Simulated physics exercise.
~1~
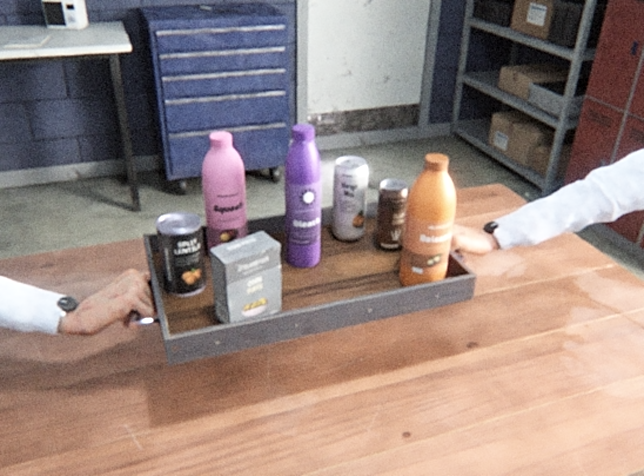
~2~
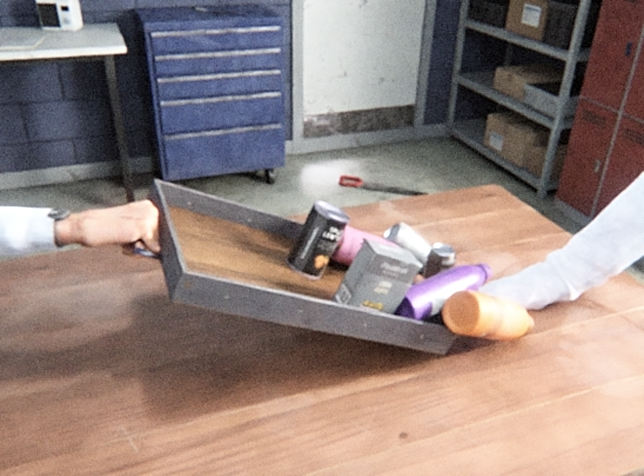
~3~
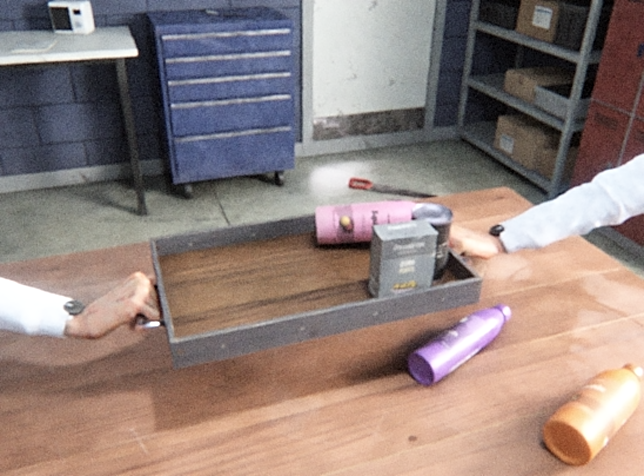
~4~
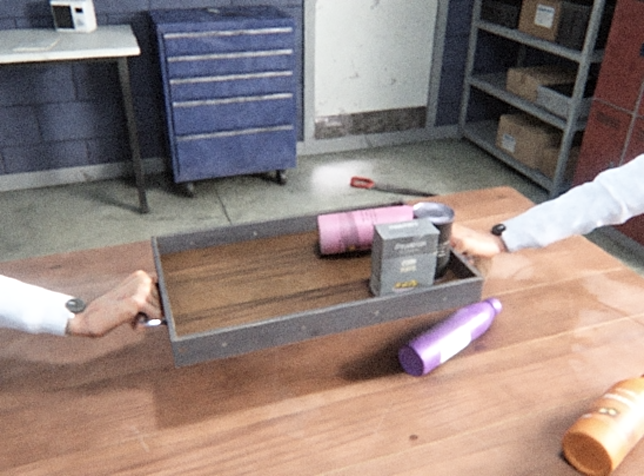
Two hands tipped a loaded tray steeply down to the right, and its bottles, cans and grey packet slid and toppled before they levelled it, leaving the purple and orange bottles lying on the table and the pink one on its side in the tray.
